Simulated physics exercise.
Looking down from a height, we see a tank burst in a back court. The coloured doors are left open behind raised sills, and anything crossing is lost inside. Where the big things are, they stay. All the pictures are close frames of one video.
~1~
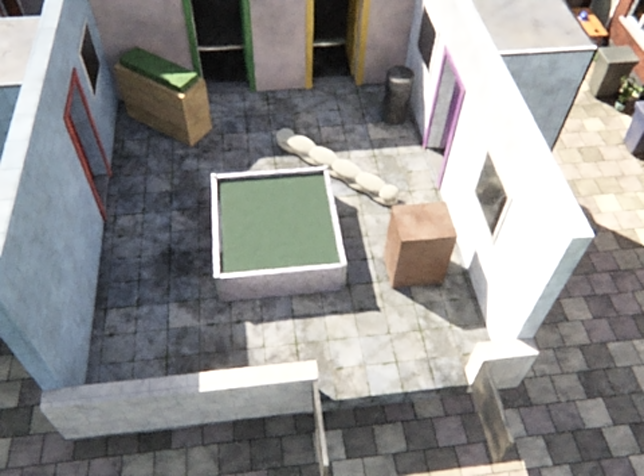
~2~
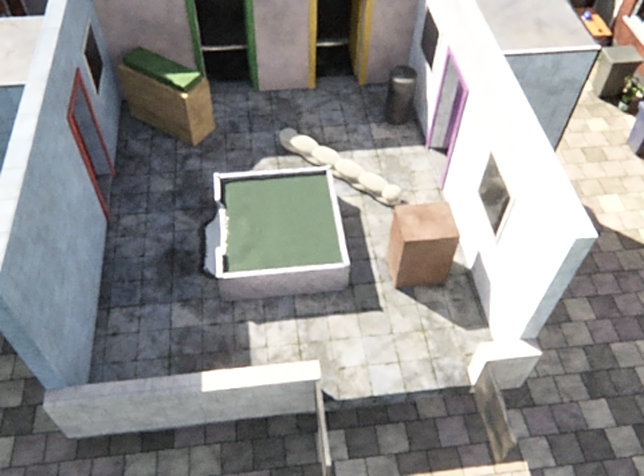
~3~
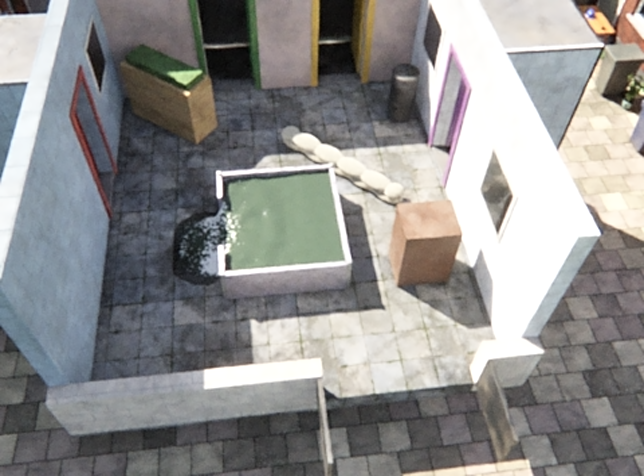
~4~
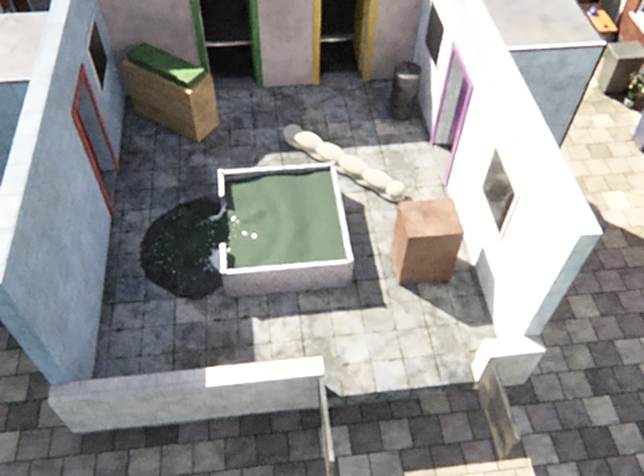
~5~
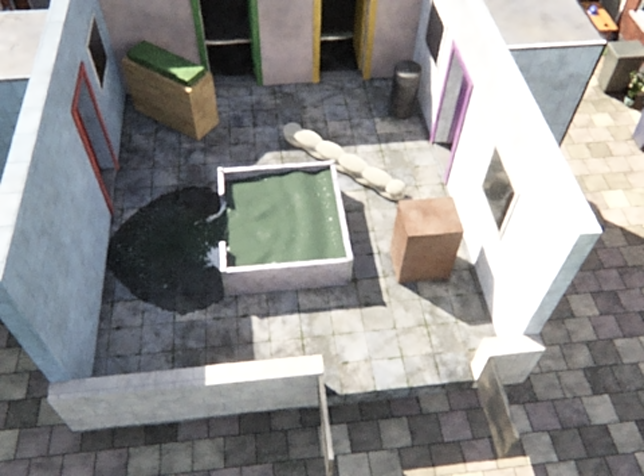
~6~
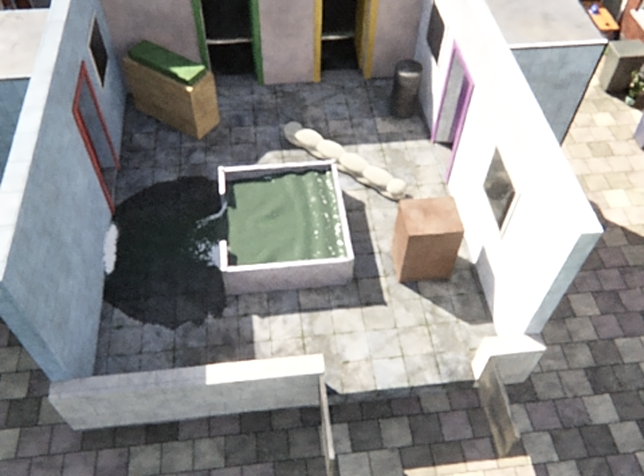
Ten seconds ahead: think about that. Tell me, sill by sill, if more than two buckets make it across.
In the end the red door lets the inflow pass two buckets; the green door keeps the inflow to two buckets or less; the purple door keeps the inflow to two buckets or less; the yellow door keeps the inflow to two buckets or less.
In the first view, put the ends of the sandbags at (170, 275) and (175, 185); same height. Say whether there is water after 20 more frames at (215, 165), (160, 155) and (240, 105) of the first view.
One after the other: Under water, wet, under water.
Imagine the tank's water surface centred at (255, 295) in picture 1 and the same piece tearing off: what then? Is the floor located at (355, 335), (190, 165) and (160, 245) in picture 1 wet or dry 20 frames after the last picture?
One after the other: Untouched, reached, reached.
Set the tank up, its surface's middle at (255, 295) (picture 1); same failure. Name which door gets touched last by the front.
The one you want is the one in purple.
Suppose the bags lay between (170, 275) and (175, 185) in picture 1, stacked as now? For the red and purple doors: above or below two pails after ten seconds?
Door check - red door does not reach it, purple door does not reach it.
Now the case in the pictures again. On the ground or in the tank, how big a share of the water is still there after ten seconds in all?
Roughly 90 parts in every hundred.
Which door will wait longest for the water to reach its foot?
I'd go with the yellow-painted one.
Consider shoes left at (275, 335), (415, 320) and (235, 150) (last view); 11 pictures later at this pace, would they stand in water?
Result, as listed: Not wetted / not wetted / not wetted.
A moment on, water covers 15 % of the floor; the red door under two buckets in, the green door not reached, the purple door not reached, the yellow door not reached.
Next, water covers 25 % of the floor; the red door over two buckets in, the green door not reached, the purple door not reached, the yellow door not reached.
Then, water covers 40 % of the floor; the red door over two buckets in, the green door wet at the sill, nothing in, the purple door not reached, the yellow door not reached.
Later, water covers 60 % of the floor; the red door over two buckets in, the green door wet at the sill, nothing in, the purple door not reached, the yellow door not reached.
In the end, water covers 85 % of the floor; the red door over two buckets in, the green door wet at the sill, nothing in, the purple door wet at the sill, nothing in, the yellow door wet at the sill, nothing in.
